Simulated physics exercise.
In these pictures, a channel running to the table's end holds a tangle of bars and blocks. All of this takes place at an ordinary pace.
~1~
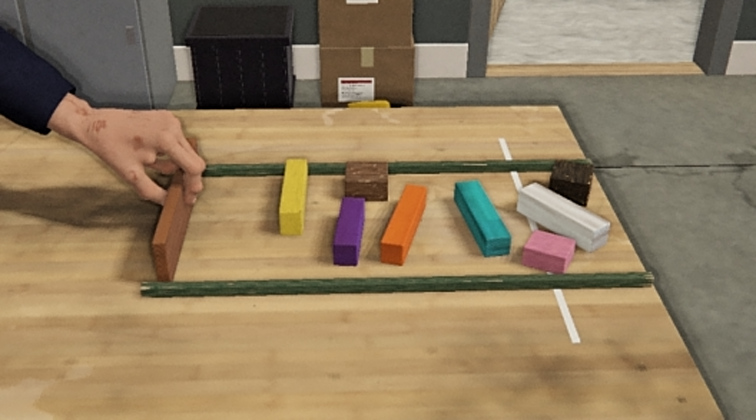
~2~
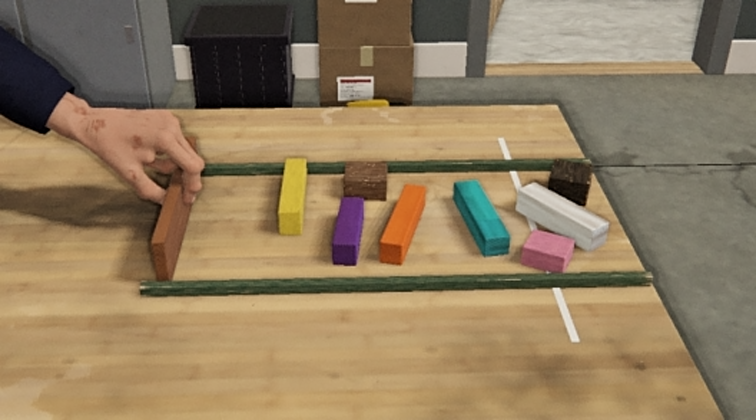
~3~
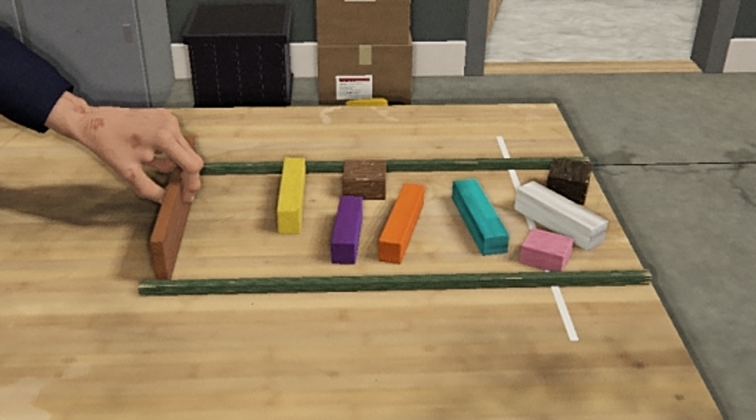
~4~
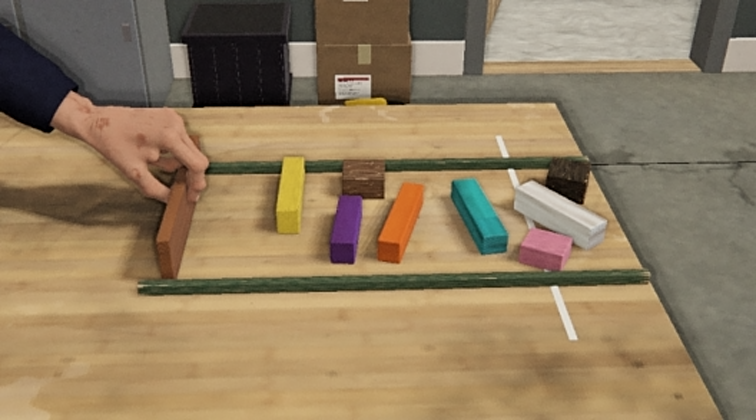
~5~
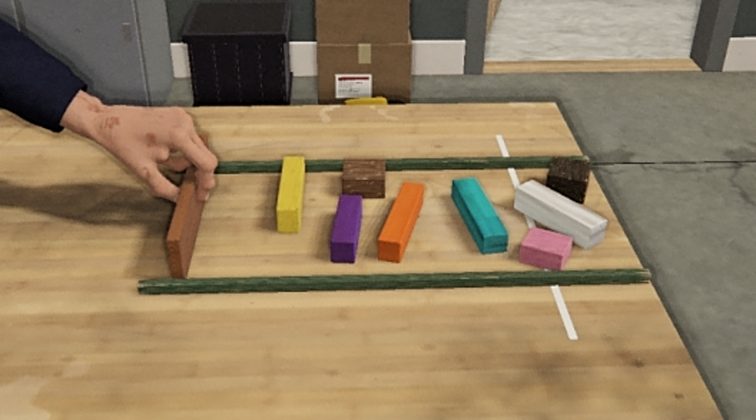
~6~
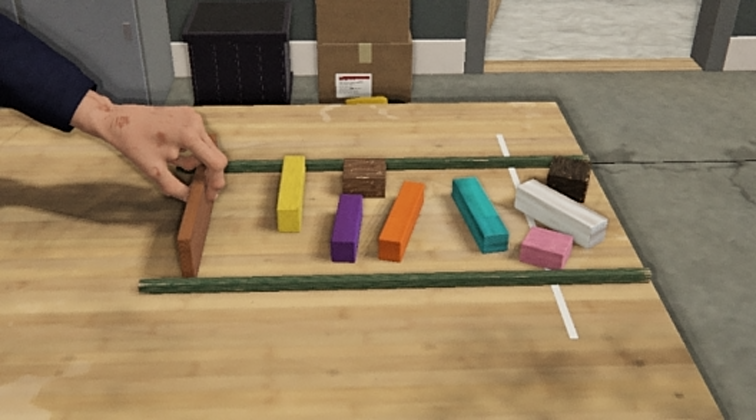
A hand slides an upright brown board slightly right toward scattered colored blocks between green rails.
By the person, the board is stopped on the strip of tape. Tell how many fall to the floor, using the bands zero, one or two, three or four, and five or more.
The push clears off a single one or two.
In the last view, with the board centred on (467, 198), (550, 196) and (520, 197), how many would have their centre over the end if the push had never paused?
First 0, next 4, last 2.
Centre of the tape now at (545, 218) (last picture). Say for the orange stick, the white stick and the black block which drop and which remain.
The orange stick: It is still there. The white stick: It is gone. The black block: It is gone.
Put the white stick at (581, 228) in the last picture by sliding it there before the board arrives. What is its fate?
In the end it falls away.
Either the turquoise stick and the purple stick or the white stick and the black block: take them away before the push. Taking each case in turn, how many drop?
Tally per try: 0 / 1.
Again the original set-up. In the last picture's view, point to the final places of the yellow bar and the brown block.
About (533, 188), and about (559, 175).
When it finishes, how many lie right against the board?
My count gives 1.
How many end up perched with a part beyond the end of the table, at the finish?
You'd get 2.
Soon after, none off yet; black block at rest near (569, 179); white stick at rest near (559, 213); pink block at rest near (546, 249).
After that, none off yet; black block displaced a little near (583, 176); white stick displaced a little near (595, 215); pink block displaced about its own width near (588, 254).
In the end, the number that fall off is one or two; gone, white stick and black block.
